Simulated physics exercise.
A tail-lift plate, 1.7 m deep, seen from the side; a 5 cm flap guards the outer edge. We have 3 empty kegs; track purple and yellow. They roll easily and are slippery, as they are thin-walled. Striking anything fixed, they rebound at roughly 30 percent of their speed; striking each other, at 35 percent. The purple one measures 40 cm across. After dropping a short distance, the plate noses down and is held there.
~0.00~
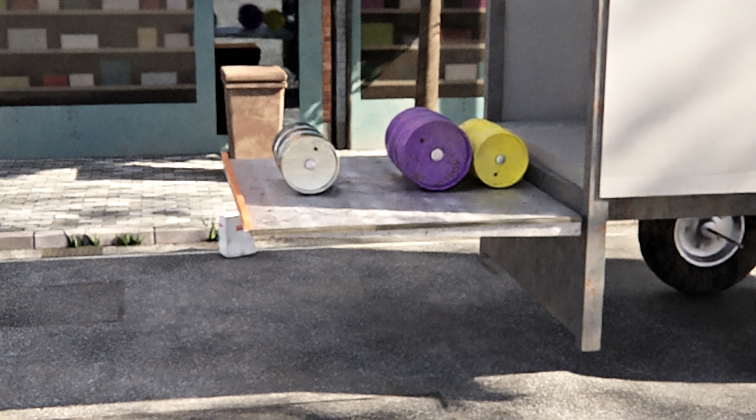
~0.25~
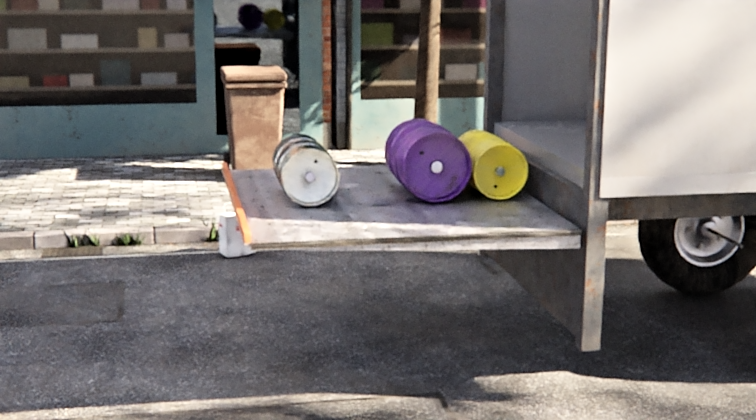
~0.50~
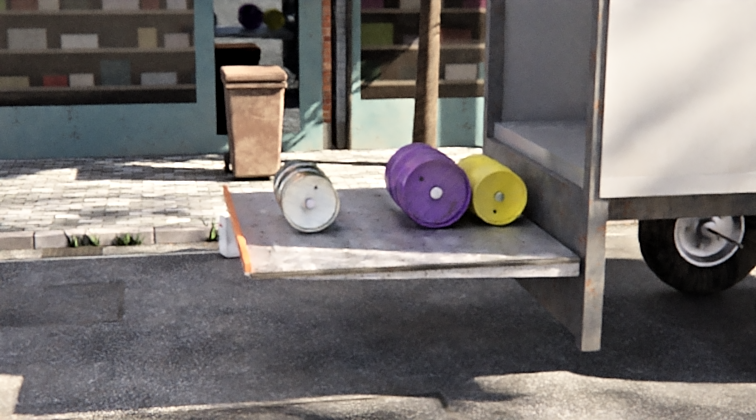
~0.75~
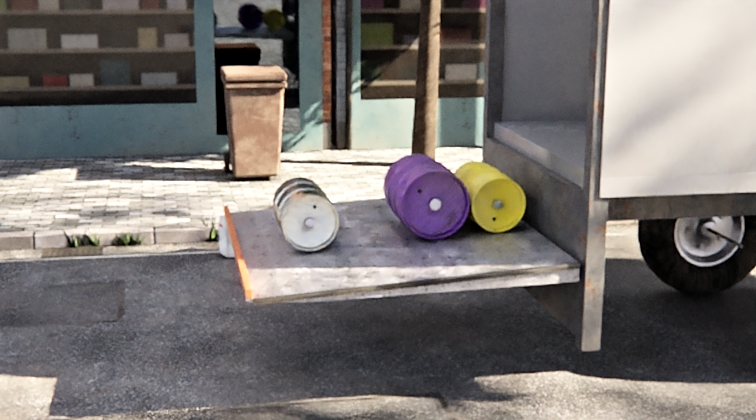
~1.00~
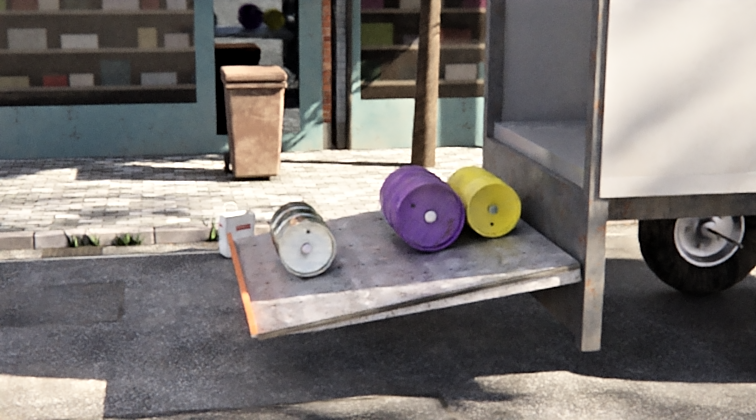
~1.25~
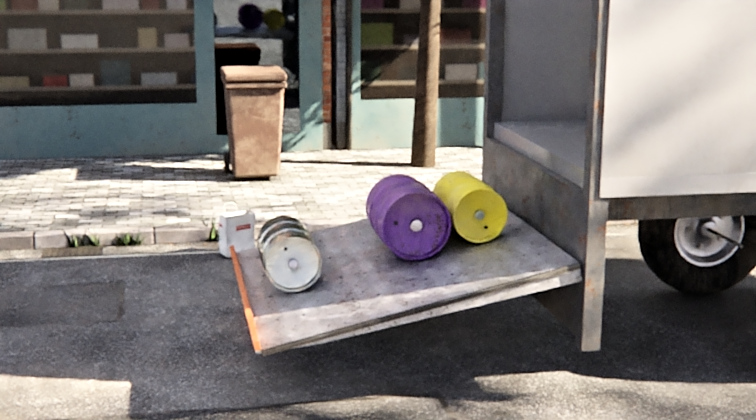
At first, a white, a purple and a yellow keg lie on their sides on a level metal plate at the back of a parked vehicle. The plate lowers a little, then its left edge tilts downward, and the kegs shift slightly left as the slope steepens.
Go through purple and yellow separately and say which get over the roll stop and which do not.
In order: The purple keg fails to stay on, the yellow fails to stay on.
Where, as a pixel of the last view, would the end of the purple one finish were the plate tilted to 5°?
I'd put it somewhere near (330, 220).
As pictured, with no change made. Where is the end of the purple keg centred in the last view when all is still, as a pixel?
It comes to rest around (185, 345).
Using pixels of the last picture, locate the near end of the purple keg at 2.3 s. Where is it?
Near (238, 264).
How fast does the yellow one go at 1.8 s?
1.0 m/s, give or take.
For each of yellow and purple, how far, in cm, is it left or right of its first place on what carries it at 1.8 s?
By then yellow is 50 left of its start, and purple is 50 left of its start.
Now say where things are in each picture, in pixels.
In the first picture, purple at (437, 155), yellow at (502, 160); plate level; stop at (247, 224); 3 of the 3 make up the bottom layer on the plate.
In the second picture, purple at (437, 167), yellow at (501, 172); plate level.
In the third picture, purple at (436, 193), yellow at (501, 198); plate level.
In the fourth picture, purple at (435, 205), yellow at (499, 205); plate tilted 4°; stop at (249, 294).
In the fifth picture, purple at (430, 217), yellow at (494, 210); plate tilted 10°.
In the sixth picture, purple at (416, 226), yellow at (481, 216); plate tilted 13°; stop at (257, 346).
After 1.8 s, purple is on the plate, 55 cm from the stop, rolling left; yellow is on the plate, 95 cm from the stop, rolling left; 0 gone from the plate.
After 2.3 s, purple is on the plate, 5 cm from the stop, rolling left; yellow is on the plate, 35 cm from the stop, rolling left; 1 gone from the plate.
After 2.9 s, purple is on the ground; yellow is over the stop and falling; 3 gone from the plate.
At rest (5.1 s), purple is on the ground; yellow is off the lift, on the ground; 3 gone from the plate.
